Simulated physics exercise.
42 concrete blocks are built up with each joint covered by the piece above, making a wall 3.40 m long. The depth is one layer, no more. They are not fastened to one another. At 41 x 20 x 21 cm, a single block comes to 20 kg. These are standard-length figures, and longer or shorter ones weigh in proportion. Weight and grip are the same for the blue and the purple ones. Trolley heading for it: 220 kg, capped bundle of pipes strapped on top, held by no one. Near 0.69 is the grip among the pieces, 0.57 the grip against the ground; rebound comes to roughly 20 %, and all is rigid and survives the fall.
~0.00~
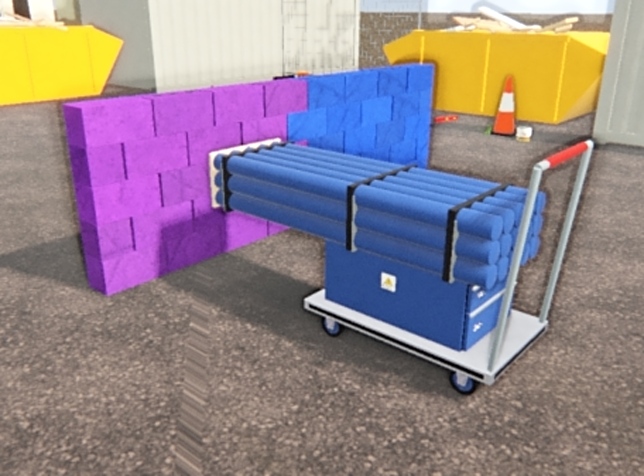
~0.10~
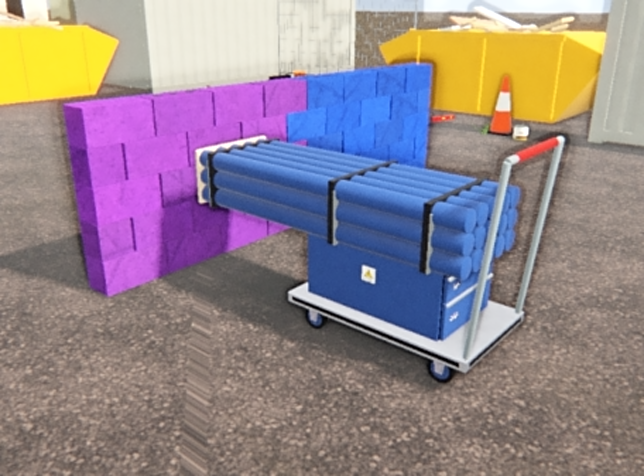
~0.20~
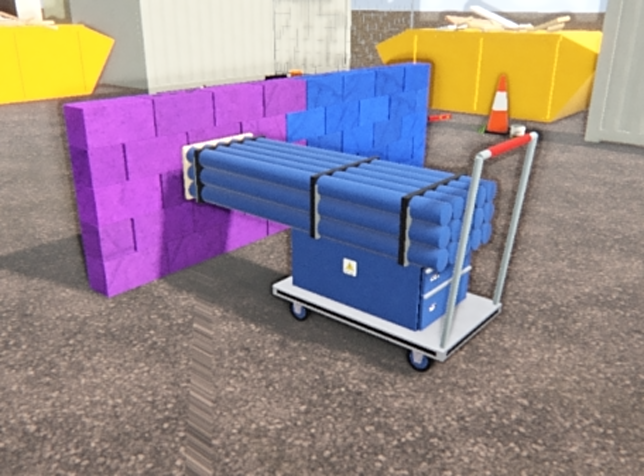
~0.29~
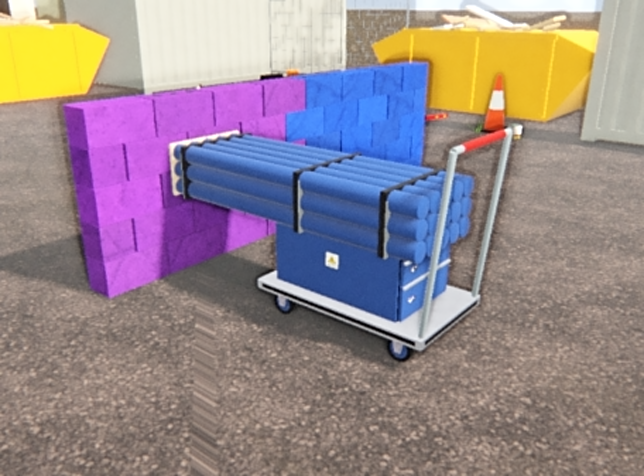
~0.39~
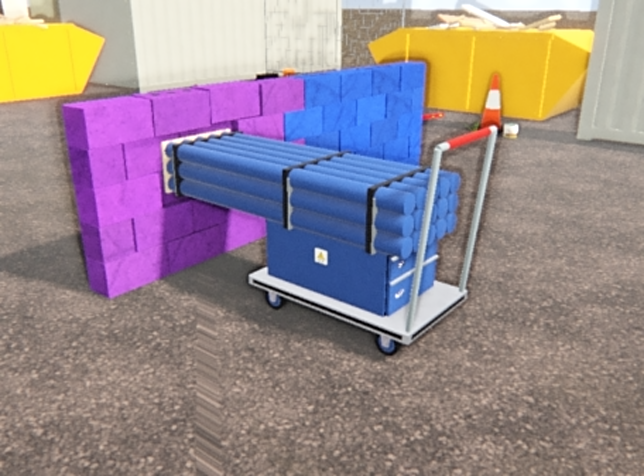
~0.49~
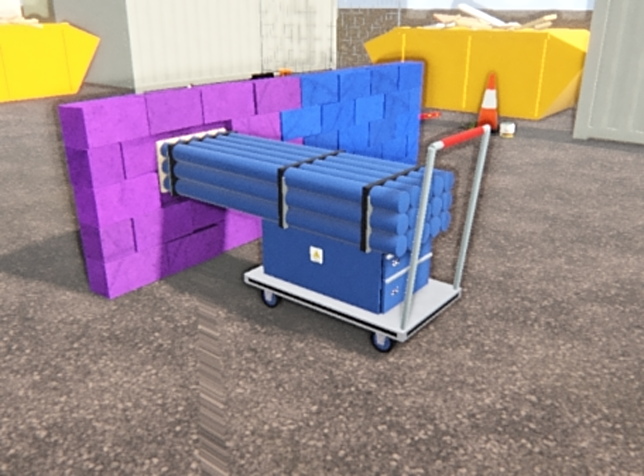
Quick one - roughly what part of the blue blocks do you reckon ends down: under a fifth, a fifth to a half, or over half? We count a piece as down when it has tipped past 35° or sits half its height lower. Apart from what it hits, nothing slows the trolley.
I reckon under a fifth.
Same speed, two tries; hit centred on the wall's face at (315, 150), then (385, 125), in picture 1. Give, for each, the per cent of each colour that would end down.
Purple 0 then 0, blue 0 then 50 per cent.
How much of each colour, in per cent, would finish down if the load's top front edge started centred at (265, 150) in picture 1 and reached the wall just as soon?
You'd end up with purple at 60 per cent down and blue at 0 per cent.
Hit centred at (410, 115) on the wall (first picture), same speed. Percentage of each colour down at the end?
Purple 0 %, blue 50 %.
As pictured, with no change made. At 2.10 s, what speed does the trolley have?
About 0.0 m/s.
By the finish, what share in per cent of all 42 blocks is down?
Somewhere near 50 in a hundred.
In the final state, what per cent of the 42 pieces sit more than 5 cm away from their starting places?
It comes to 50 percent shifted.
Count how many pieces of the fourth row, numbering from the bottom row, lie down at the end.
That row ends with 5 down.
Around 1.04 s, load 16 cm past the wall's line, still rolling; none of the 22 blue blocks down (0 of 42 in all colours); top blue block unmoved; top purple block tipped 11°.
Around 1.64 s, load 17 cm past the wall's line, stopped; none of the 22 blue blocks down (0 of 42 in all colours); top blue block unmoved; top purple block tipped 28°, 9 cm lower.
Around 1.88 s, load 17 cm past the wall's line, stopped; 2 of the 22 blue blocks down (20 of 42 in all colours); top blue block unmoved; top purple block tipped 54°, 36 cm lower.
Around 2.10 s, load 17 cm past the wall's line, stopped; 2 of the 22 blue blocks down (20 of 42 in all colours); top blue block unmoved; top purple block on its side.
Finally (3.0 s), load 17 cm past the wall's line, stopped; 2 of the 22 blue blocks down (20 of 42 in all colours); top blue block unmoved; top purple block on its side. That is 9 per cent. Seen by the last camera, middles, top blue block near (402, 76), top purple block near (78, 209).
